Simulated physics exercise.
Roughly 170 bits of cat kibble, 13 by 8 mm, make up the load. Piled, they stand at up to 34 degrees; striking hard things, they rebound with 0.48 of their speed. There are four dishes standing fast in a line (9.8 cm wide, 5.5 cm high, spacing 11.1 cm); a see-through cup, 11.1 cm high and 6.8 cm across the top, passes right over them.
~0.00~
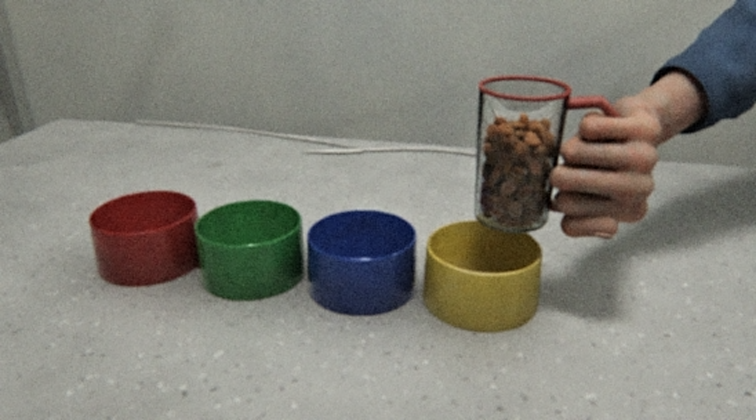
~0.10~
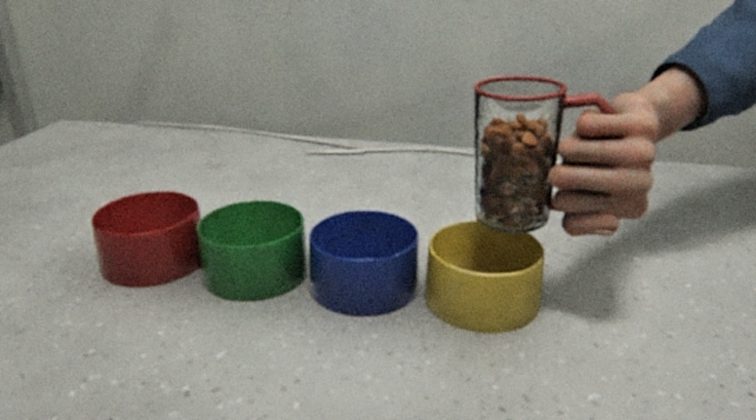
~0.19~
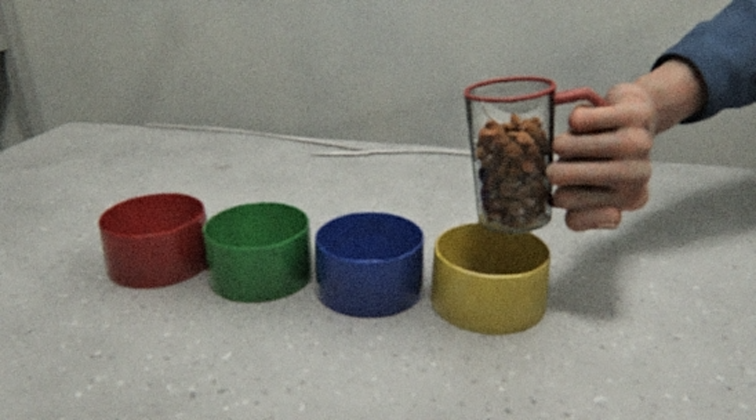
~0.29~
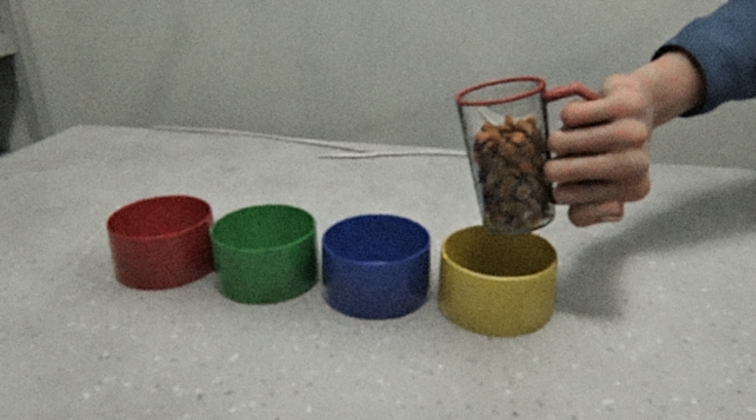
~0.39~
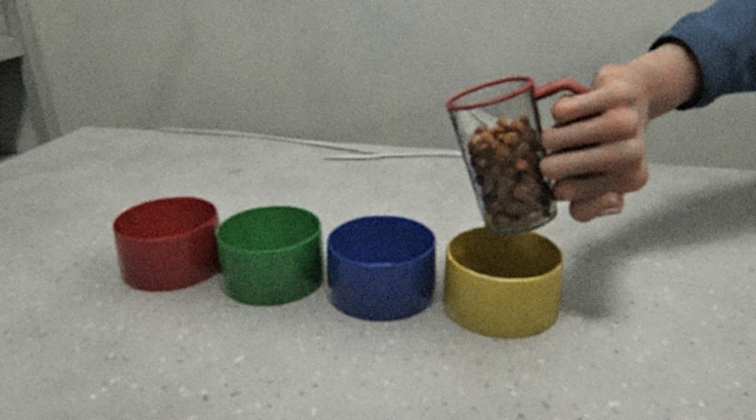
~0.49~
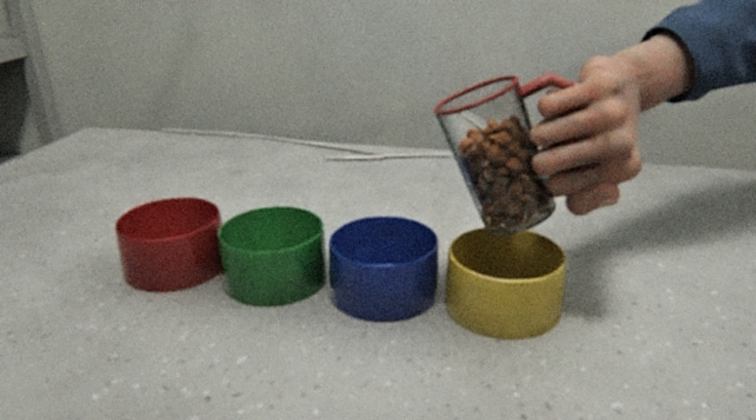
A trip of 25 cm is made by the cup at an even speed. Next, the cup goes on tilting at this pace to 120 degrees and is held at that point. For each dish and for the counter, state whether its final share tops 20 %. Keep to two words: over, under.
In the end red dish: Within a fifth; blue dish: Within a fifth; green dish: Beyond a fifth; yellow dish: Within a fifth; counter: Within a fifth.
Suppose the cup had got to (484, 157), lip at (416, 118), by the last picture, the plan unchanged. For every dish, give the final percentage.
The red dish keeps 0, the blue one 0, the green one 90 and the yellow one 0.
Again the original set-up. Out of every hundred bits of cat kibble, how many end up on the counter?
Roughly 0 in a hundred.
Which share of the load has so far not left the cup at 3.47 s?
I'd say close to 0 per cent.
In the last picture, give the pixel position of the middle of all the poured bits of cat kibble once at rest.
Somewhere near (266, 257) in the last picture.
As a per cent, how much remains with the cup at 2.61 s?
Around 15 in a hundred.
After 1.76 s, tilt 91 degrees; cup holds 100 %.
After 2.61 s, tilt 120 degrees; cup holds 15 %, green 85 %.
Then, at 3.47 s, tilt 120 degrees; cup holds 0 %, green 100 %.
At rest (3.8 s), red 0 %, blue 0 %, green 100 %, yellow 0 %, counter 0 %.
